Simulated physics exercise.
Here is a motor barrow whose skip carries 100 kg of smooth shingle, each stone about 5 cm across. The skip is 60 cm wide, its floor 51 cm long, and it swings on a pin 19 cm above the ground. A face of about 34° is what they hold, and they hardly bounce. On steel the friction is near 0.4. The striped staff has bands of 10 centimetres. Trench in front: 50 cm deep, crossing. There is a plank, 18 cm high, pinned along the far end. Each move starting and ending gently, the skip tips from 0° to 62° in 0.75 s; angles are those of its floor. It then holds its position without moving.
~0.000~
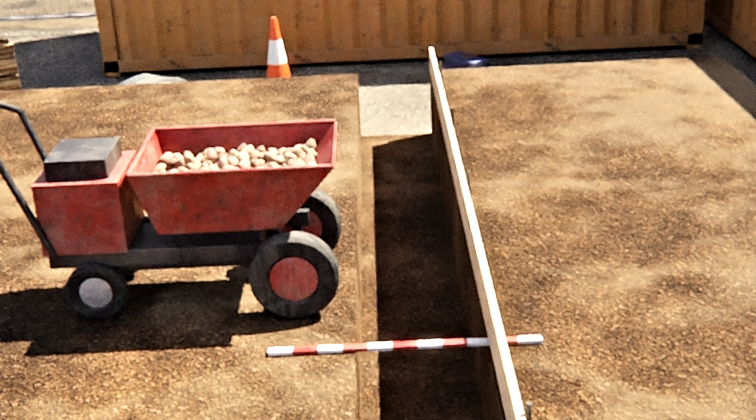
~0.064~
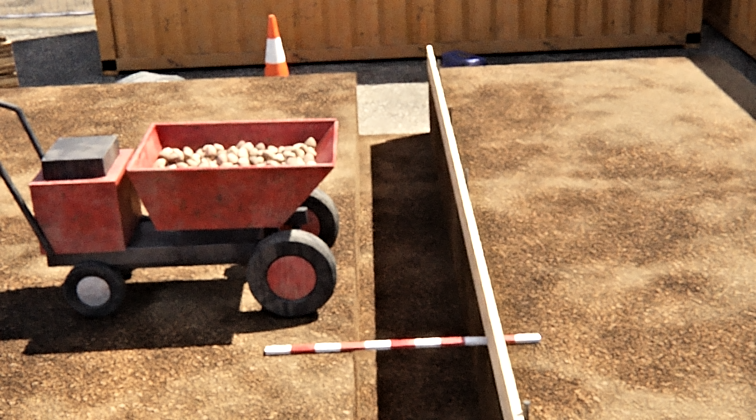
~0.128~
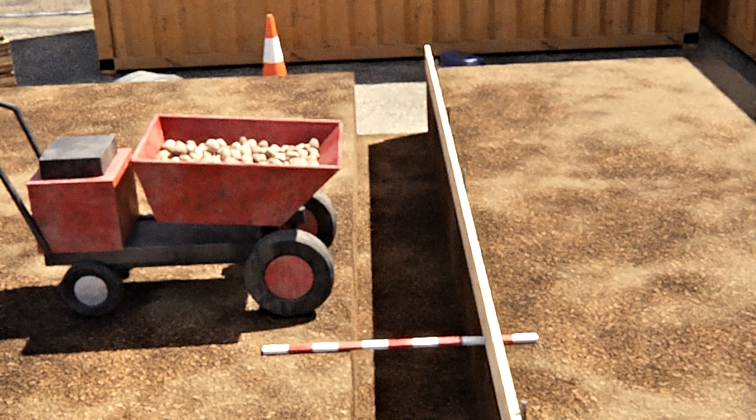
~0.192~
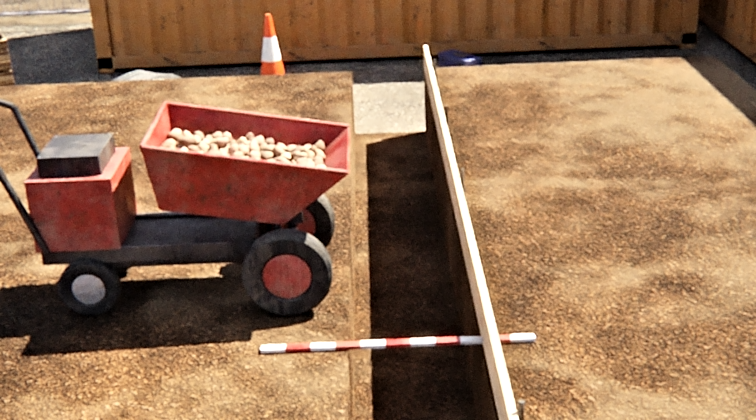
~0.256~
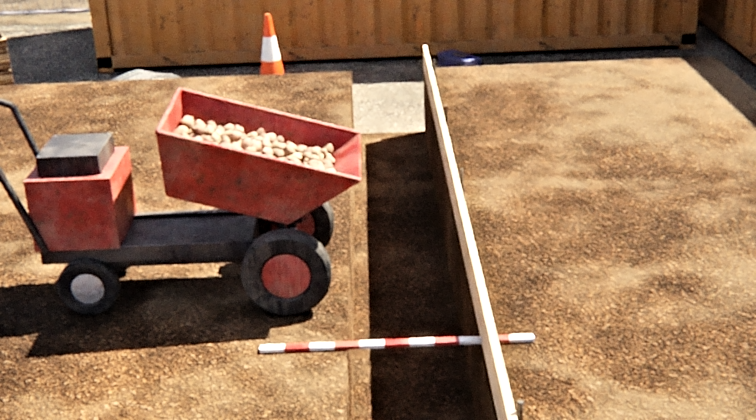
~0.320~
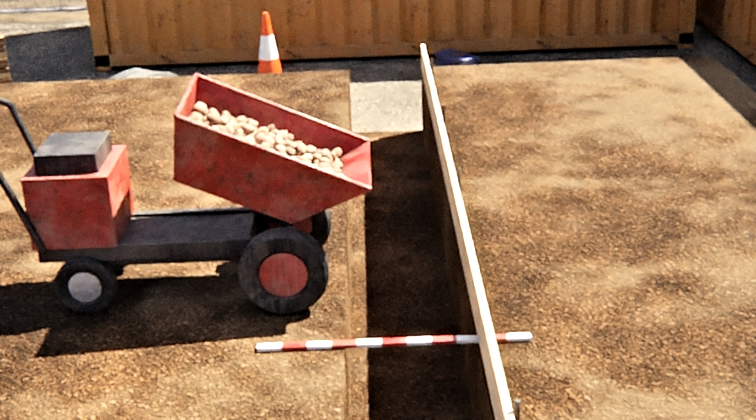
A red motor barrow standing beside a trench, its skip of smooth stones tilting steadily down to the right towards a plank.
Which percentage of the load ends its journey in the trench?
Roughly 89 per cent.
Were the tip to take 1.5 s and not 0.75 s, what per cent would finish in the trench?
I'd put it at some 100 in a hundred.
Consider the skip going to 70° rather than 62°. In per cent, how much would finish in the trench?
I'd expect around 90 in a hundred.
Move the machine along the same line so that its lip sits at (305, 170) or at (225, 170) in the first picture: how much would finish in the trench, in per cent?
First spot about 100, second spot about 90 per cent.
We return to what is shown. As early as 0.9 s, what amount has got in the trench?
Roughly 15% by that time.
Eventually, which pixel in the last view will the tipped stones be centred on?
I'd point to around (434, 363).
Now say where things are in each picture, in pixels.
In the first picture, lip at (333, 167), floor tilted 0°, highest stones at (231, 156).
In the second picture, lip at (334, 166), floor tilted 1°, highest stones at (220, 154); the stones move at 0.3 m/s on average.
In the third picture, lip at (339, 169), floor tilted 5°, highest stones at (188, 149); the stones move at 0.5 m/s on average.
In the fourth picture, the skip is at 10°, its lip at (348, 173); the top of the load is at (182, 138); the stones move at 0.7 m/s on average.
In the fifth picture, lip at (360, 180), floor tilted 17°, highest stones at (195, 127); the stones move at 0.9 m/s on average.
In the sixth picture, the skip is at 24°, its lip at (370, 189); the top of the load is at (205, 115); the stones move at 1.0 m/s on average.
After 0.6 s the floor is at 52°; 100 % in the skip; the foremost stones are at (378, 202).
After 0.9 s the floor is at 62°; 85 % in the skip, 15 % in the trench; the foremost stones are at (461, 254).
After 1.2 s the floor is at 62°; 35 % in the skip, 54 % in the trench, 11 % past the trench; the foremost stones are at (574, 283).
After 3.2 s the floor is at 62°; 0 % in the skip, 89 % in the trench, 11 % past the trench; the foremost stones are at (689, 300).
